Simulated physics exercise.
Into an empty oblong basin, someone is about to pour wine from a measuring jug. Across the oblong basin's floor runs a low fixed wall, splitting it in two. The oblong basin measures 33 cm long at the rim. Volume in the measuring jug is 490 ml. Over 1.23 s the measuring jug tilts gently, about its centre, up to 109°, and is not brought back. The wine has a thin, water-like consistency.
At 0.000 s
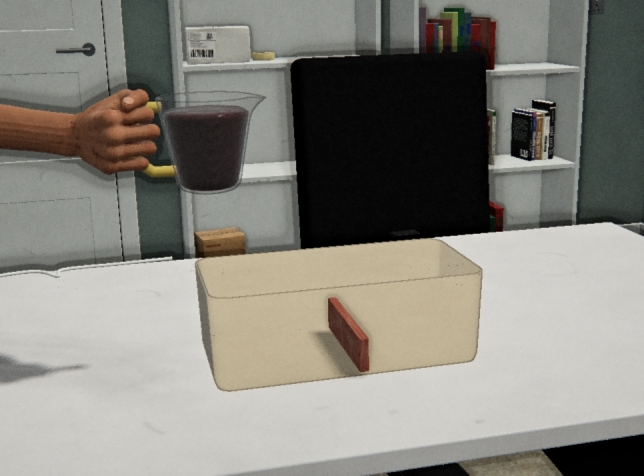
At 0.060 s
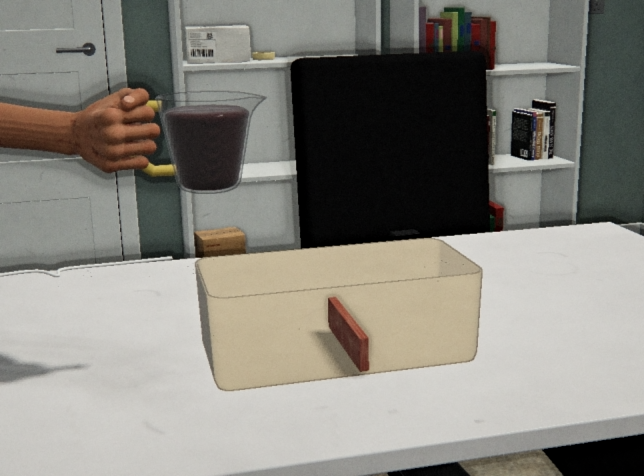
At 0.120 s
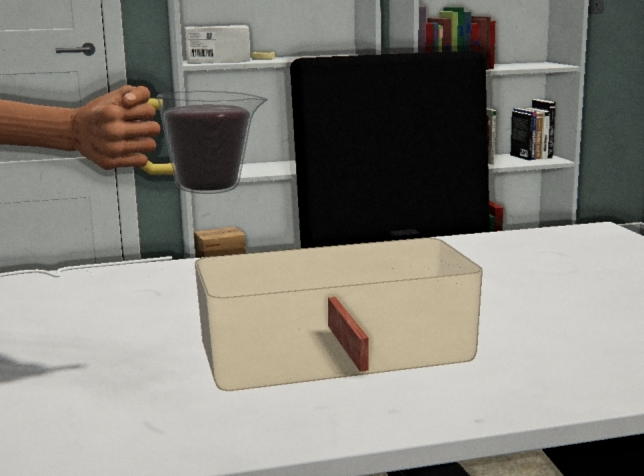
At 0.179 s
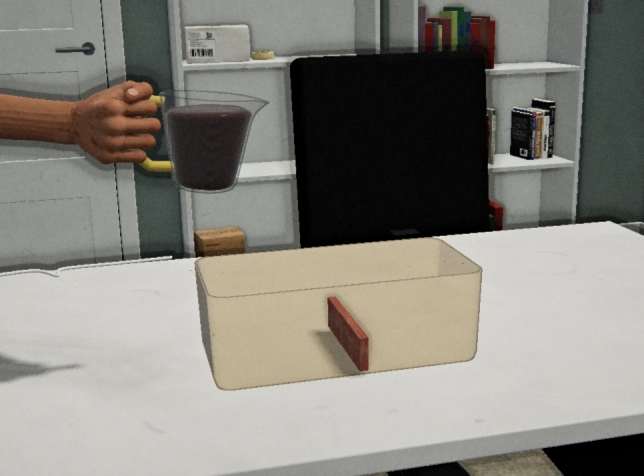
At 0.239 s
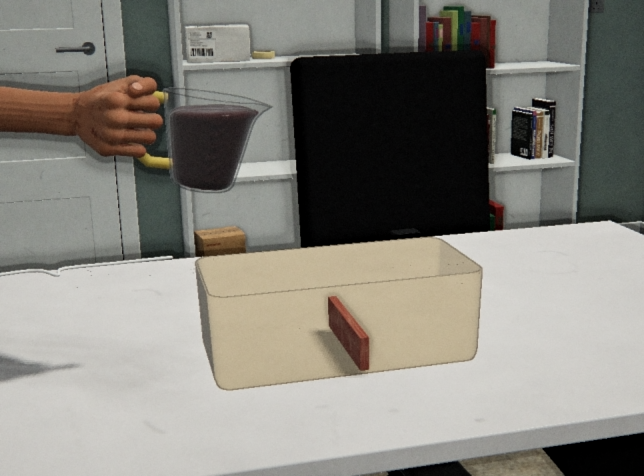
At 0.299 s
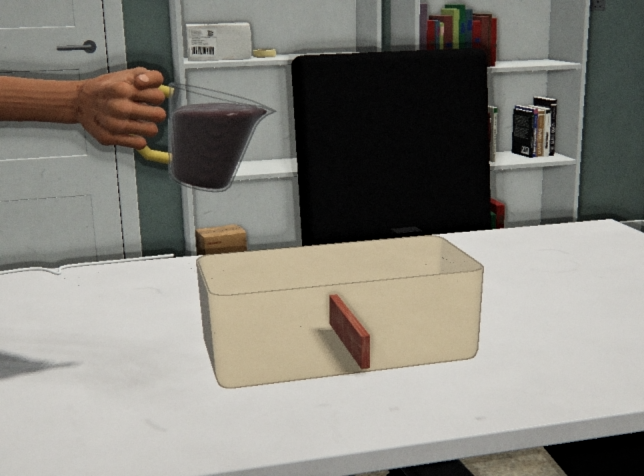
A hand gently tilts a jug of dark wine rightward above an empty oblong basin.
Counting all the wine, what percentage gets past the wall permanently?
The share past the wall is about 10 per cent.
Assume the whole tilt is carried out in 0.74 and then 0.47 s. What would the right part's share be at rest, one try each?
Try 1: Approx. 10 %; try 2: Approx. 5 %.
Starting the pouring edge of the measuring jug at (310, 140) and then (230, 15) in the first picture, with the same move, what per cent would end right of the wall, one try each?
Respectively 70 and 5 %.
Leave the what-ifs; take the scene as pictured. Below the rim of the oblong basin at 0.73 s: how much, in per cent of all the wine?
I'd put it near 12 percent.
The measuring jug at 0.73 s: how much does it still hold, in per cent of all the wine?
I reckon about 64 in a hundred is still held.
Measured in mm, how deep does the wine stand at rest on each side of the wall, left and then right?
Some 16 mm on the left and some 2 mm on the right.
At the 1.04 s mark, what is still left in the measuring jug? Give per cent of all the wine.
Around 9 in a hundred.
Then, 0.73 s in, the tilt is 70° and 63 per cent is still to pour, 11 is left of the wall and 2 right of it.
Then, 1.04 s in, the tilt is 103° and 9 per cent is still to pour, 69 is left of the wall and 7 right of it.
Then, 1.37 s in, the tilt is 109° and 0 per cent is still to pour, 87 is left of the wall and 10 right of it.
Then, 1.73 s in, the tilt is 109° and 0 per cent is still to pour, 87 is left of the wall and 10 right of it.
Finally, 87 per cent lies left of the wall, 10 right of it and 2 outside.
